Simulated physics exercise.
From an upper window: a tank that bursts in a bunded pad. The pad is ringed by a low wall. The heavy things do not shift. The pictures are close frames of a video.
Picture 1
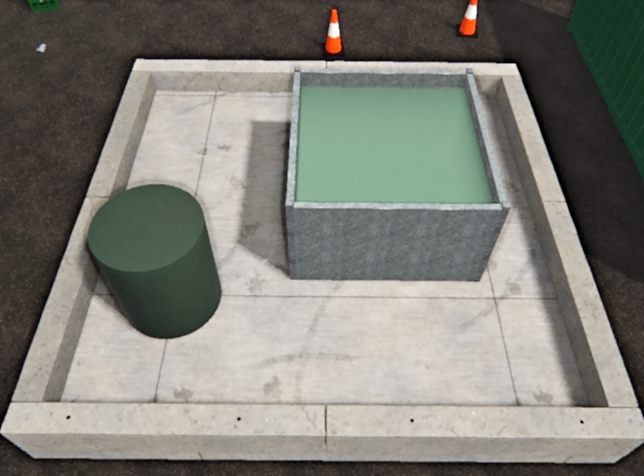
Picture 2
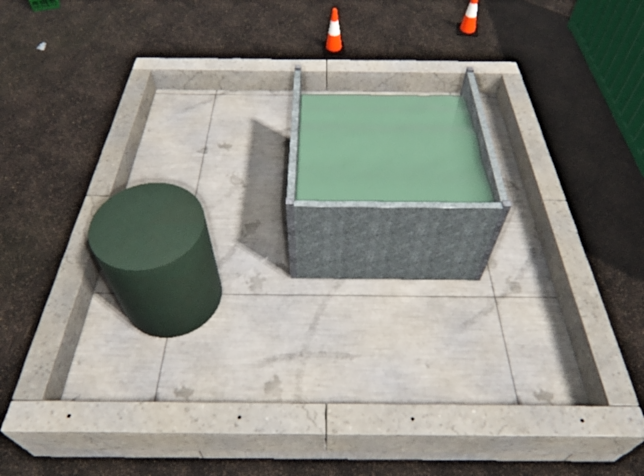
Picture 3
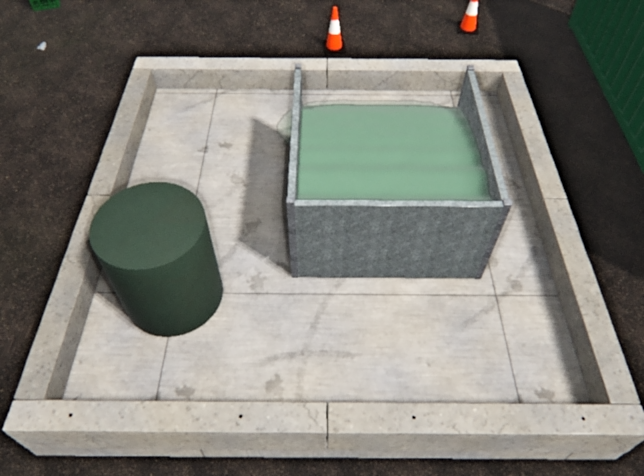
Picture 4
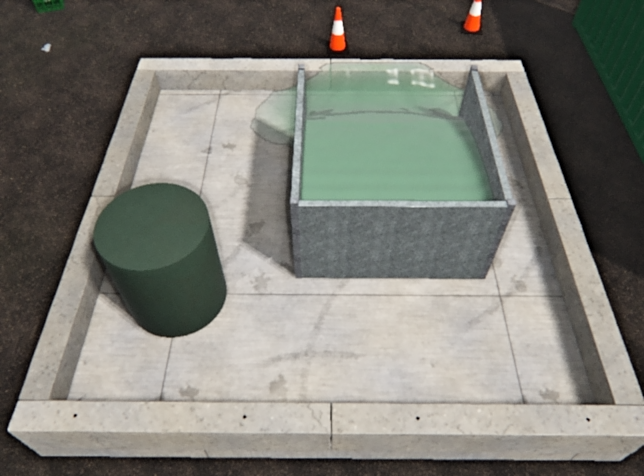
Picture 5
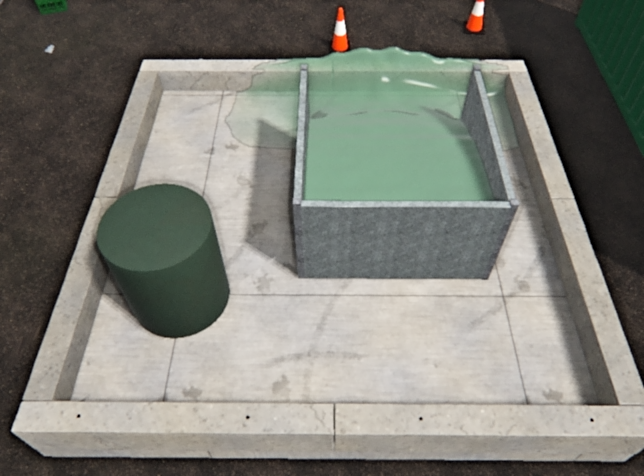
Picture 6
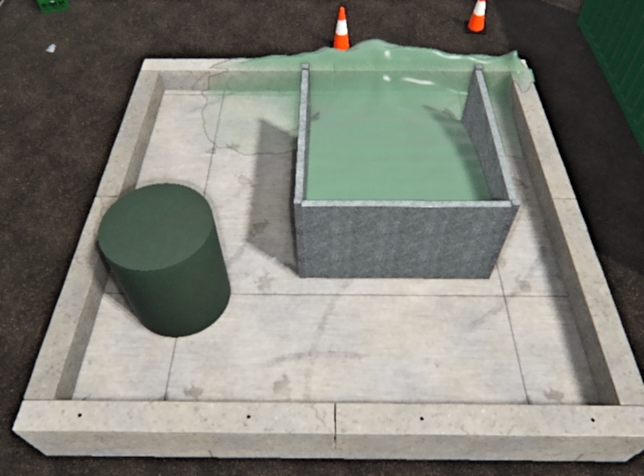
Pale green water sits level in a grey square tank beside a dark green cylinder, then sinks at the back as the far side opens. It pours out behind the tank, spreads left and right across the walled concrete pad, and laps over the back wall near the orange cones.
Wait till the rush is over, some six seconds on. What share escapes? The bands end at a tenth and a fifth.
It loses above a fifth.
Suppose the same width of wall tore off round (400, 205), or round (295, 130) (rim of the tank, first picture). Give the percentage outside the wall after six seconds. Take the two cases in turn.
About 26 and 18 per cent.
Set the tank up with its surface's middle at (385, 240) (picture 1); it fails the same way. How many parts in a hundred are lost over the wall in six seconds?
About 16 per cent.
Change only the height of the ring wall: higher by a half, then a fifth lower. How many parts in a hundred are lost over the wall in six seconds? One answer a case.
Near 10 and 42 in a hundred.
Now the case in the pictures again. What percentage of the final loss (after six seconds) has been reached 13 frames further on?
Near 95 in a hundred.
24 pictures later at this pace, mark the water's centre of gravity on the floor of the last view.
Roughly at (342, 205).
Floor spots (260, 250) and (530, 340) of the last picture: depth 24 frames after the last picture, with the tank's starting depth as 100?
In that order: 8 and 6 per cent.
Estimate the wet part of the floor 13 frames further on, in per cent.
Some 65 per cent.
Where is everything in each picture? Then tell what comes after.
The water tank at (389, 138) is whole and still, in the first picture.
Water pours out on the water tank's far side and has run to a hidden place, in the second picture.
The front is at (287, 122), out from the gap on the water tank's far side, in the third picture.
The front is at (278, 95), out from the gap on the water tank's far side, in the fourth picture.
Water pours out on the water tank's far side and has run to (244, 93), in the fifth picture.
Water pours out on the water tank's far side and has run to (208, 92), in the sixth picture.
A moment on, water covers 25 % of the floor; the low wall has let 11 % over.
Next, water covers 30 % of the floor; the low wall has let 19 % over.
Then, water covers 60 % of the floor; the low wall has let 31 % over.
Later, water covers 80 % of the floor; the low wall has let 32 % over.
In the end, water covers 85 % of the floor; the low wall has let 32 % over.
